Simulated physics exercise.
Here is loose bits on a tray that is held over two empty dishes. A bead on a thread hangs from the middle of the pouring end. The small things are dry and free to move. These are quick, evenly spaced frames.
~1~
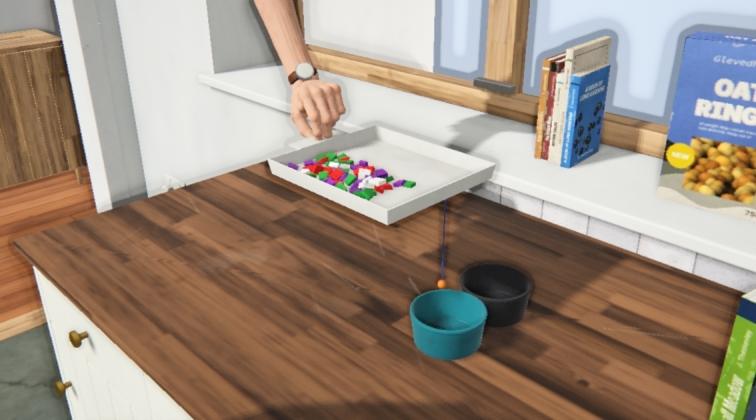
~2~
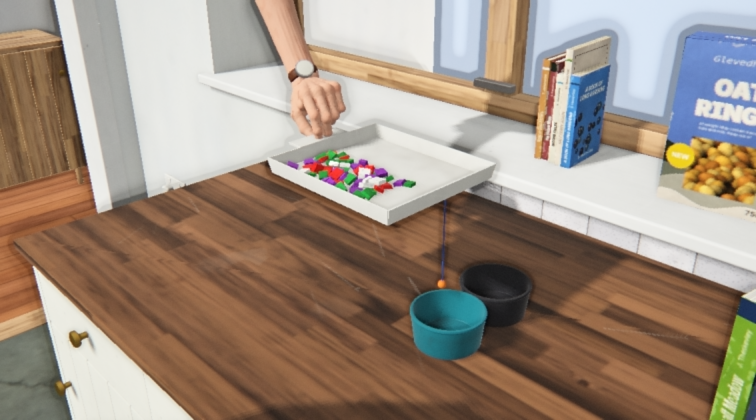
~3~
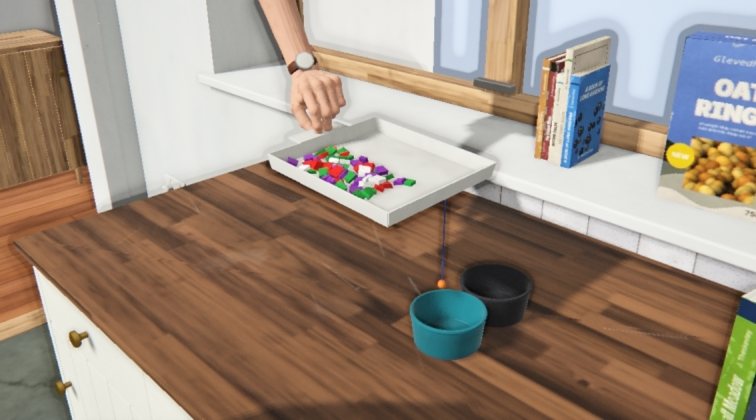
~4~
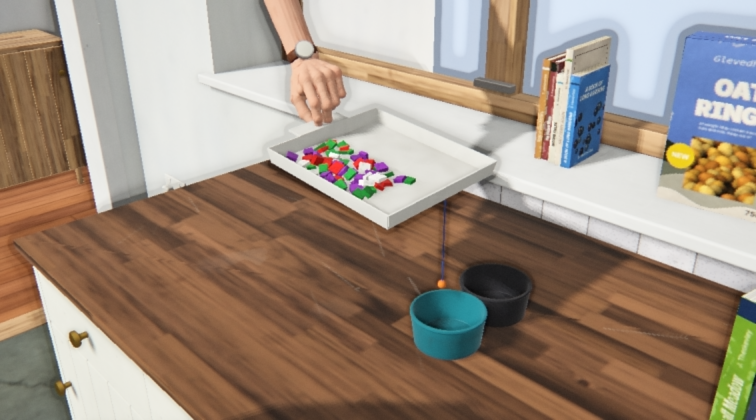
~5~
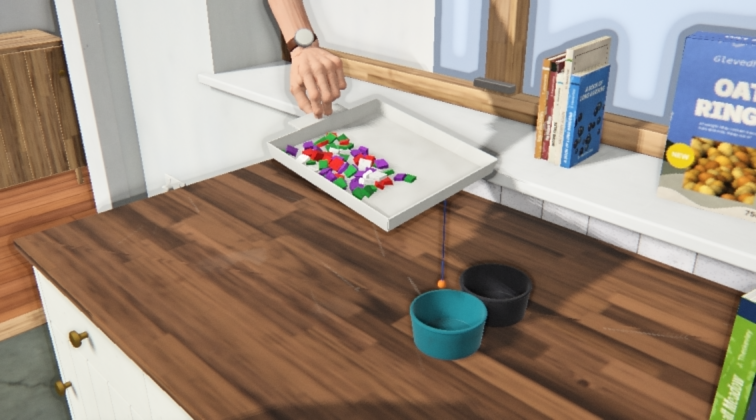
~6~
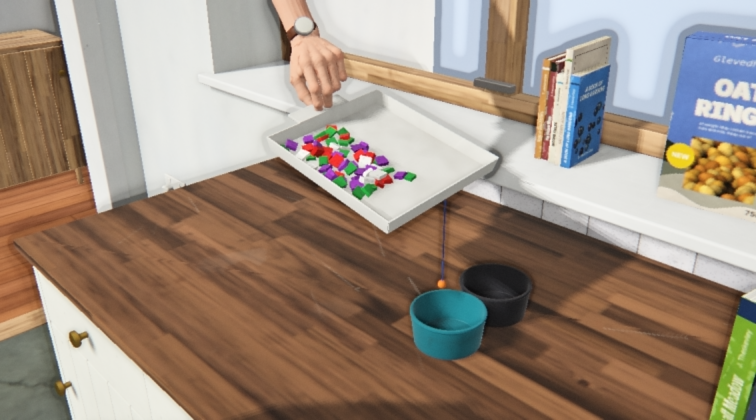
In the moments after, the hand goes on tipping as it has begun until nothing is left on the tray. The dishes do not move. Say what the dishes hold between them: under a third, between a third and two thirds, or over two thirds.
Together they catch under a third.
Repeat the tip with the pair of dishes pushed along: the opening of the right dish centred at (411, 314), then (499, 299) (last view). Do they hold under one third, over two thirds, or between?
First above two thirds, then under a third.
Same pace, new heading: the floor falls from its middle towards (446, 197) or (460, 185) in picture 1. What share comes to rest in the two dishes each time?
In turn 60 and 90 in a hundred.
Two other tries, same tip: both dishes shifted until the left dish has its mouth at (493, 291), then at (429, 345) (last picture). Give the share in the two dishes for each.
First some 0, then 10 per cent.
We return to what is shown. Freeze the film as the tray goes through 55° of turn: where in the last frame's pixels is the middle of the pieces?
At about (375, 192).
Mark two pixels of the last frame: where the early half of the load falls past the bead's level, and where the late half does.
The first part at (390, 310); the rest at (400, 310).
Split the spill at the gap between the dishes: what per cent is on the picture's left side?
Some 100 per cent.
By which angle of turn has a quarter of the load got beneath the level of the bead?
At about 95°.
Soon, tray tipped steeply; all on the tray.
A while on, tray tipped right over; about two thirds on the tray; a stray few in the left dish; about a quarter outside both; a small part in the air.
Towards the end, tray tipped past a quarter turn; a small part in the left dish; nearly all outside both.
Finally, tray tipped past a quarter turn; a small part in the left dish; none in the right dish; nearly all outside both.
